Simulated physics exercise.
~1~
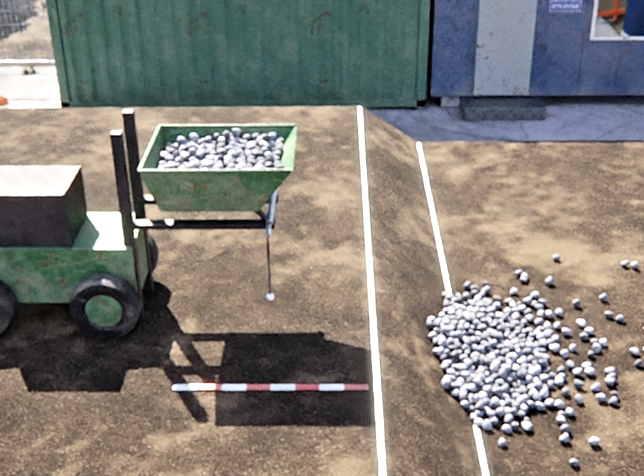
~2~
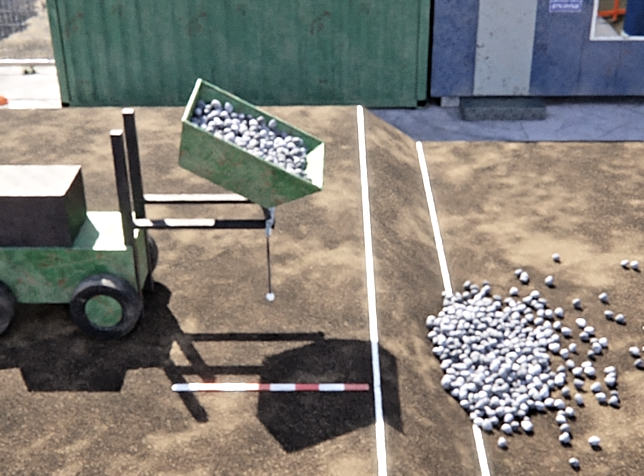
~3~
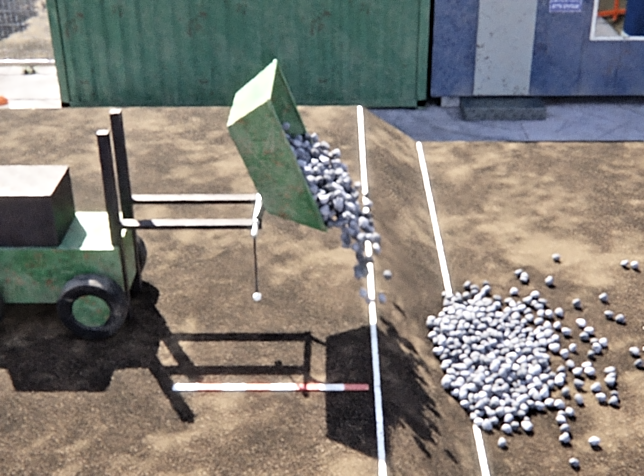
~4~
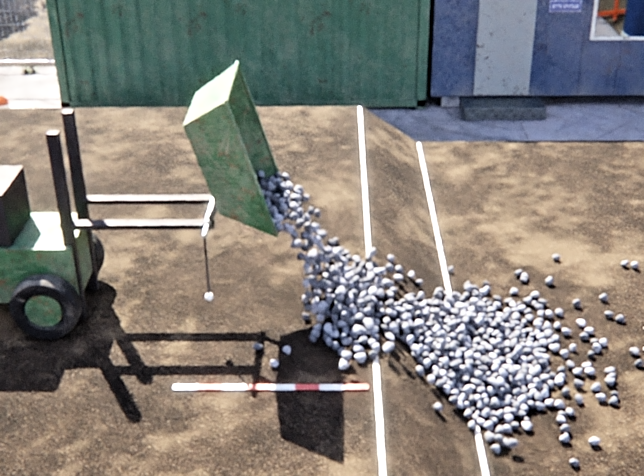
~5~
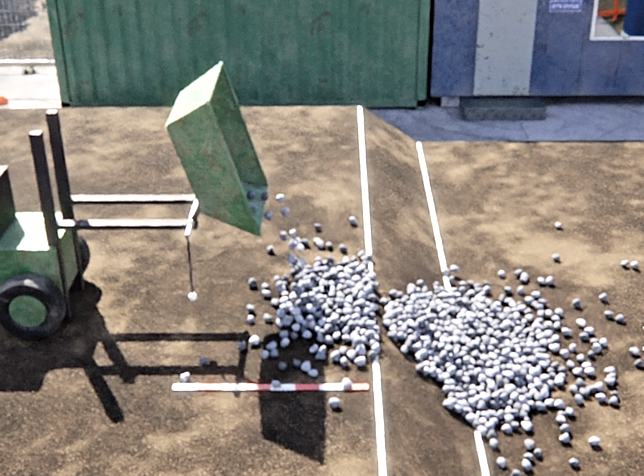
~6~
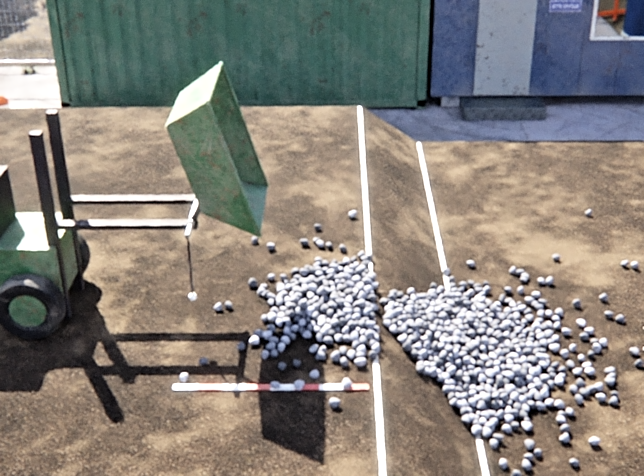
A green forklift tipped its skip of pale round stones while backing away to the left, and most of them piled up at the top of the bank and on its slope, with some joining the heap already lying at the foot.
